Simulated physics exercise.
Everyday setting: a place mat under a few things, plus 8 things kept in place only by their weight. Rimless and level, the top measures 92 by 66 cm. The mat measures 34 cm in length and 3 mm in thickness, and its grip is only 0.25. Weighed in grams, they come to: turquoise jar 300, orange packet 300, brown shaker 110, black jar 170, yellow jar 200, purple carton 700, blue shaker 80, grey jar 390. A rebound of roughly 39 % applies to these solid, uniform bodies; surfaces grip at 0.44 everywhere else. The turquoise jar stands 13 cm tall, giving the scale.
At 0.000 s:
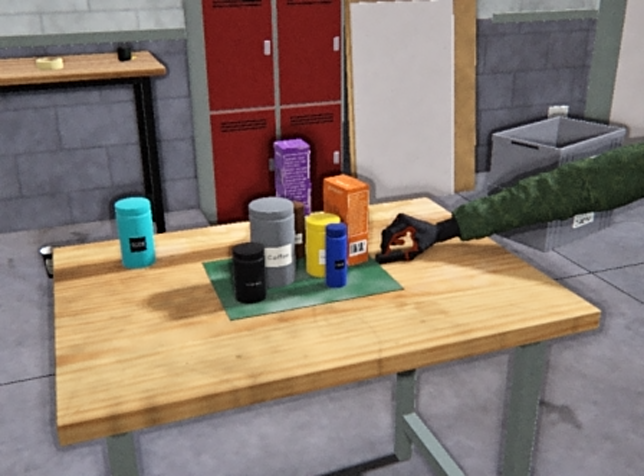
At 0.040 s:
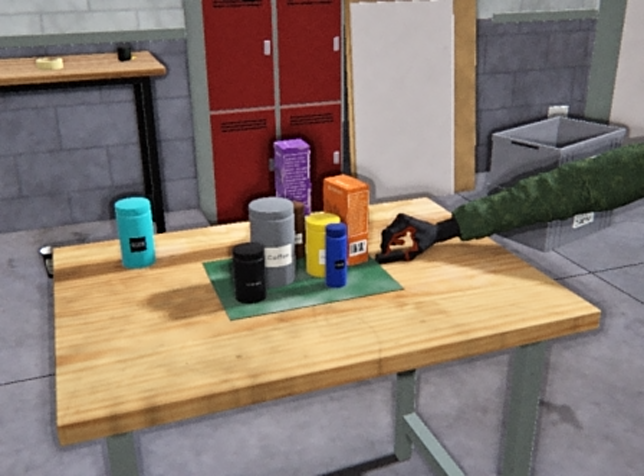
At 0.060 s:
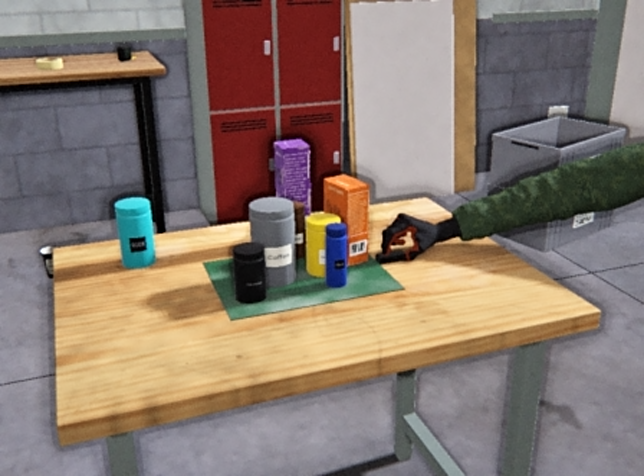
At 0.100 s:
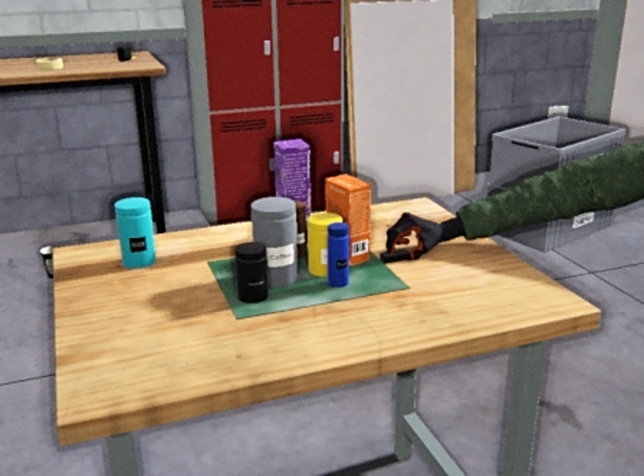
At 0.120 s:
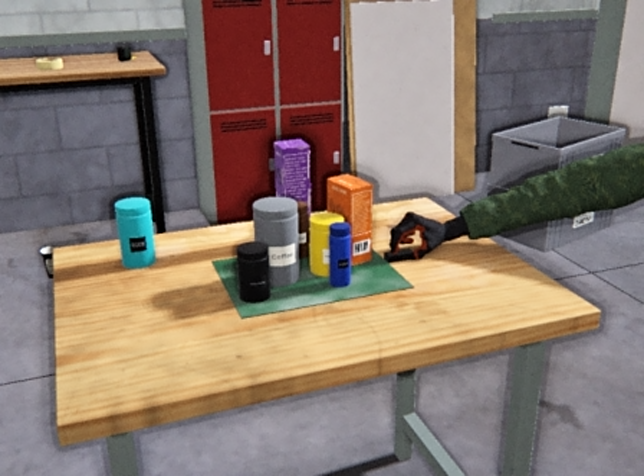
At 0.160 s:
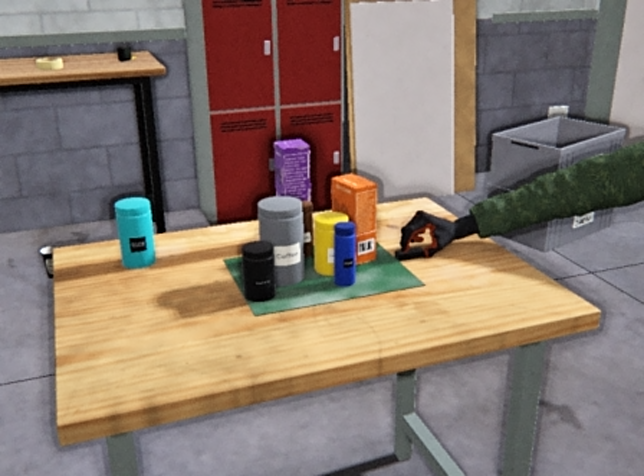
The green mat stayed still at first, then slid slightly to the right as a gloved hand pulled its edge, carrying the upright containers on it, while the turquoise jar on the wooden table stayed put.
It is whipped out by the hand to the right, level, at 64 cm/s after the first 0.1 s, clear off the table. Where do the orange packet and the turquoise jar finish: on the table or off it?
The orange packet off the table, the turquoise jar on the table.
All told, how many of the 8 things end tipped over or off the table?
6.
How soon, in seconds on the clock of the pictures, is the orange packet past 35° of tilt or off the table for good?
Answer: Near 0.7 s.
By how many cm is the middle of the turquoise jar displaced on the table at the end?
Net shift near 0 cm.
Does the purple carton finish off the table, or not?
When everything stops, the purple carton is still in bounds.
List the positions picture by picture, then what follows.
In the first picture, mat out by 0 cm; orange packet (346, 220); turquoise jar (136, 233).
In the second picture, mat out by 0 cm; yellow jar (323, 245); purple carton (293, 193).
In the third picture, mat out by 0 cm; blue shaker (336, 255); grey jar (273, 242).
In the fourth picture, mat out by 1 cm; black jar (252, 272).
In the fifth picture, mat out by 2 cm; yellow jar (327, 244); purple carton (293, 193).
In the sixth picture, mat out by 4 cm; orange packet (354, 219) 2 cm from its spot; turquoise jar (136, 233).
By 0.56 s, mat out by 30 cm; orange packet 25 cm from its spot near (453, 205); black jar 25 cm from its spot; blue shaker 25 cm from its spot.
By 1.06 s, mat out by 62 cm; orange packet, brown shaker, yellow jar, blue shaker and grey jar now off the table; black jar 57 cm from its spot.
When it is over (1.9 s), off the table, orange packet, brown shaker, black jar, yellow jar, blue shaker and grey jar; the other 2 within 6 cm of the start. End places, in pixels of the last picture, turquoise jar near (136, 233).
